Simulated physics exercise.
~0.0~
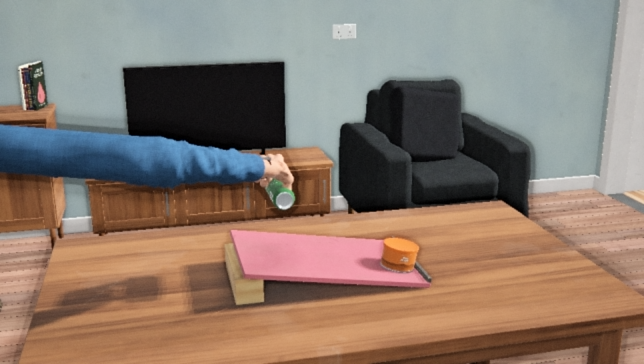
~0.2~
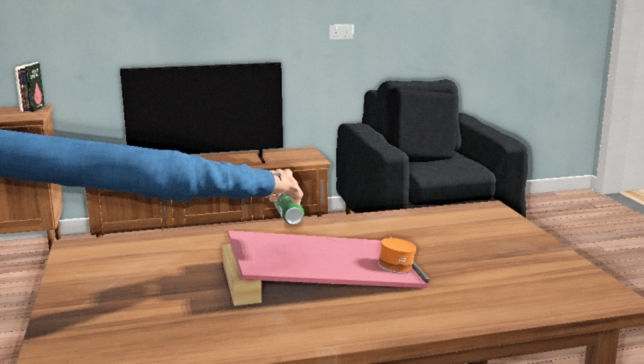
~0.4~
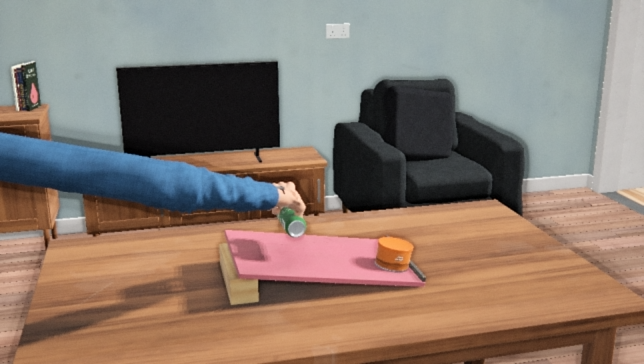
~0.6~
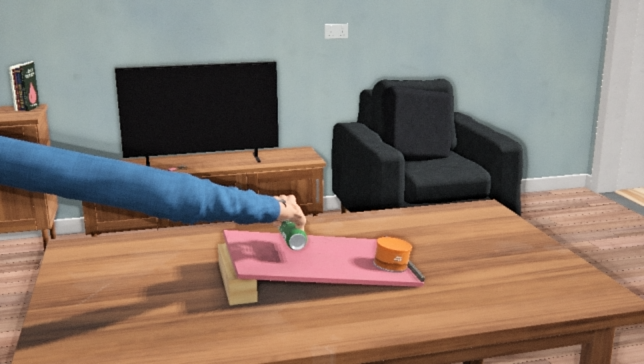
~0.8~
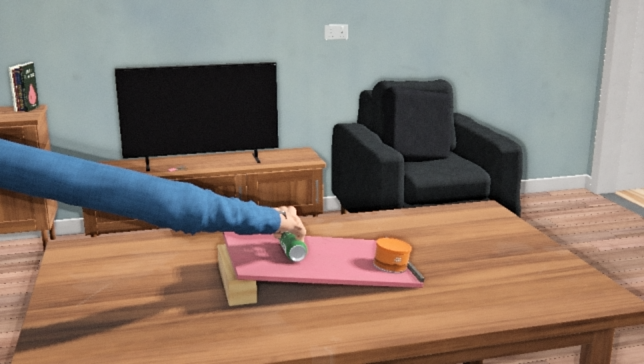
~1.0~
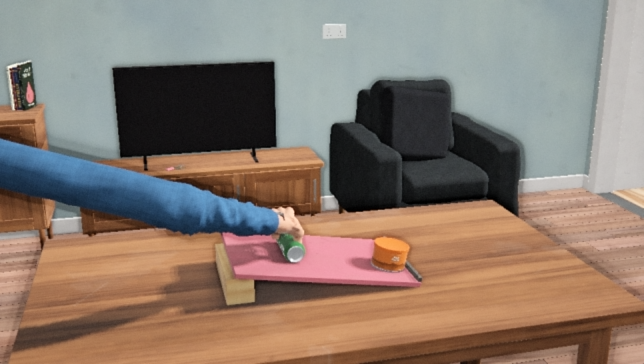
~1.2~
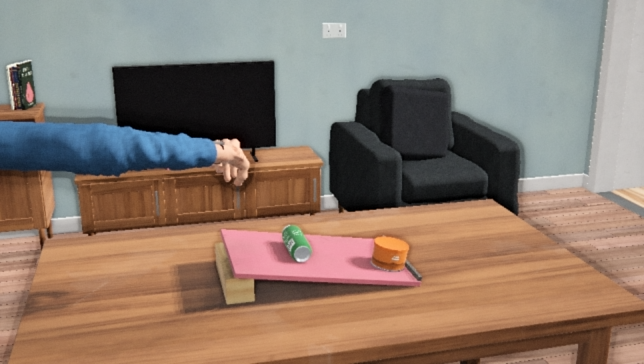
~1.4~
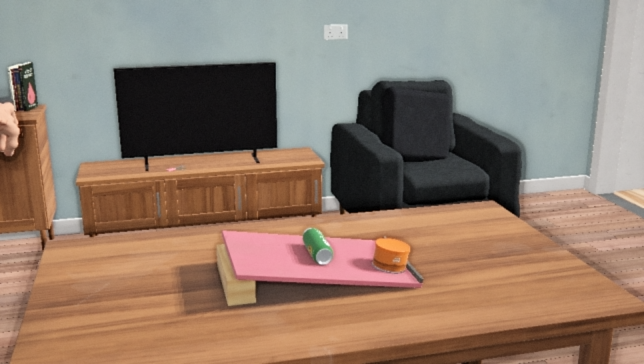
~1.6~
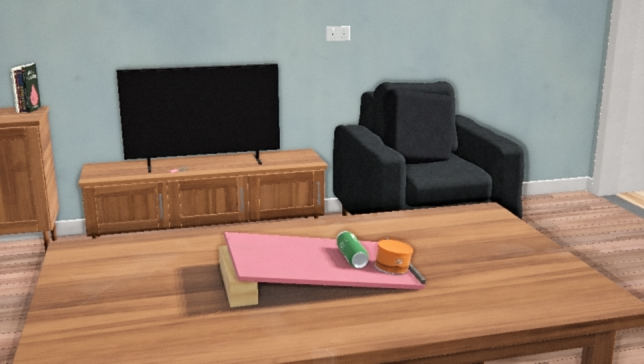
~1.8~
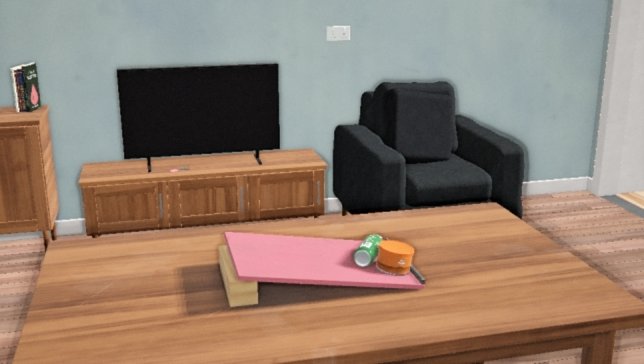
In a living room with pale blue walls, seen from in front of a wooden table by a slightly swaying camera, a pink board slopes down to the right from a light wooden block. An orange tub sits near its lower end, with a television and a dark armchair behind. An arm in a blue sleeve reaches in from the left, lowers a green can on its side onto the board, then lets go and withdraws. The can rolls down the slope to the right, gathering distance, and ends resting against the tub, which stays in place.
